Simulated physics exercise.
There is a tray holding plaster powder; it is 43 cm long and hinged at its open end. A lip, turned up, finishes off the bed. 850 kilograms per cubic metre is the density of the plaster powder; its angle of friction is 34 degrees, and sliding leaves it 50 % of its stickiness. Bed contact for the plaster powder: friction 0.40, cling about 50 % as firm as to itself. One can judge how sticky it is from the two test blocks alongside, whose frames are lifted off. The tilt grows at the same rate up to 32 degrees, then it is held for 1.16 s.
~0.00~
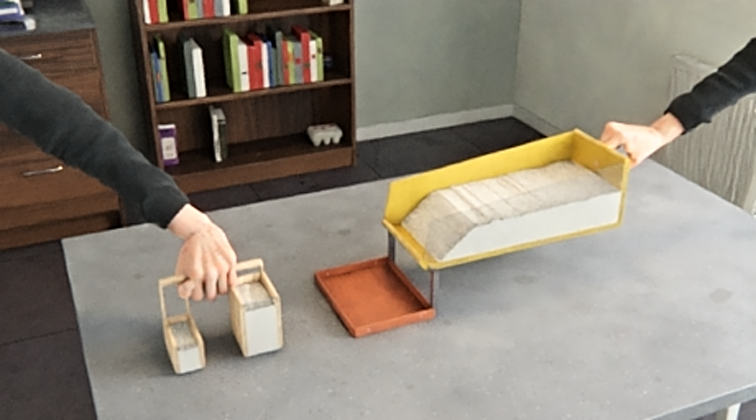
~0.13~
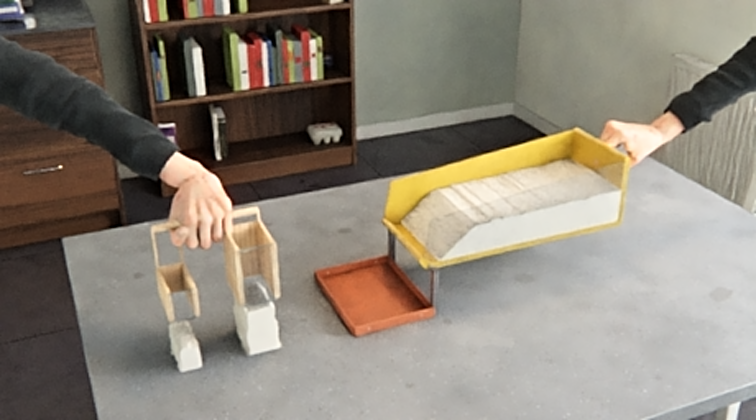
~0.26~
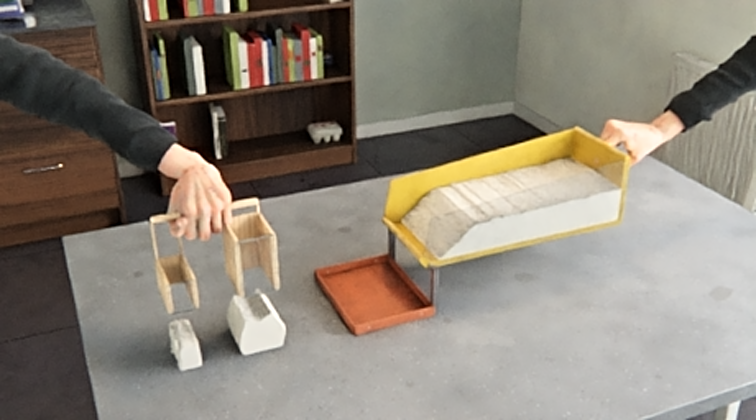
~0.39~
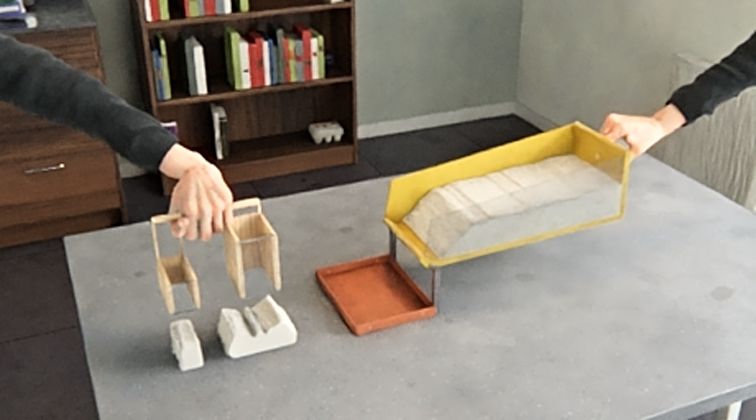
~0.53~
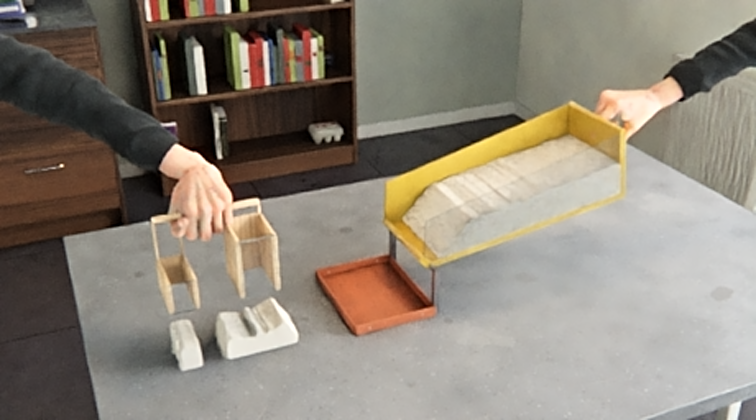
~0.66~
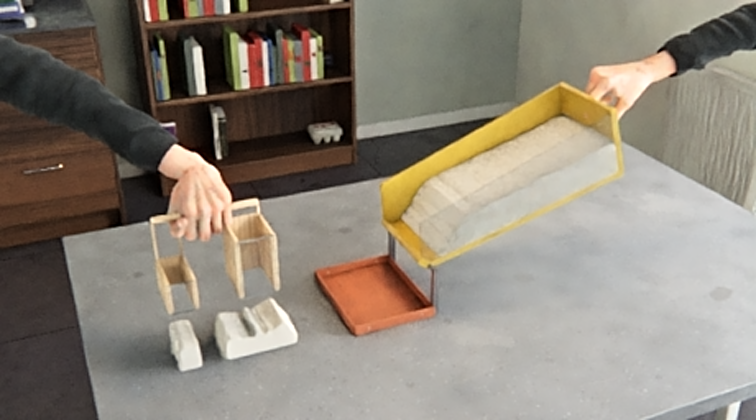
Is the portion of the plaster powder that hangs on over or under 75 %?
I'd put it shy of 75 %.
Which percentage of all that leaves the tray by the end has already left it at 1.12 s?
I'd say near 0 per cent.
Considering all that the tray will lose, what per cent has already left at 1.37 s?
The figure comes out at some 20 percent.
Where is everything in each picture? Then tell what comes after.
The first frame shows top of the high end at (625, 162), tilt 0 degrees; front end of the plaster powder at (443, 260); test blocks 4.6 cm, 9.7 cm high (left to right).
The second frame shows top of the high end at (625, 160), tilt 0 degrees; front end of the plaster powder at (443, 258); test blocks 4.6 cm, 9.2 cm high (left to right).
The third frame shows top of the high end at (625, 159), tilt 0 degrees; front end of the plaster powder at (443, 257); test blocks 4.6 cm, 7.3 cm high (left to right).
The fourth frame shows top of the high end at (626, 154), tilt 2 degrees; front end of the plaster powder at (444, 257); test blocks 4.6 cm, 5.3 cm high (left to right).
The fifth frame shows top of the high end at (620, 133), tilt 8 degrees; front end of the plaster powder at (443, 254); test blocks 4.6 cm, 4.9 cm high (left to right).
The sixth frame shows top of the high end at (611, 113), tilt 15 degrees; front end of the plaster powder at (442, 253); test blocks 4.6 cm, 4.9 cm high (left to right).
By 0.87 s, the tilt is 26 degrees and 100 % is on the bed.
By 1.12 s, the tilt is 32 degrees and 100 % is on the bed.
By 1.37 s, the tilt is 32 degrees and 93 % is on the bed.
By 1.62 s, the tilt is 32 degrees and 79 % is on the bed.
By 2.20 s, at the end, the tilt is 32 degrees and 65 % is on the bed.
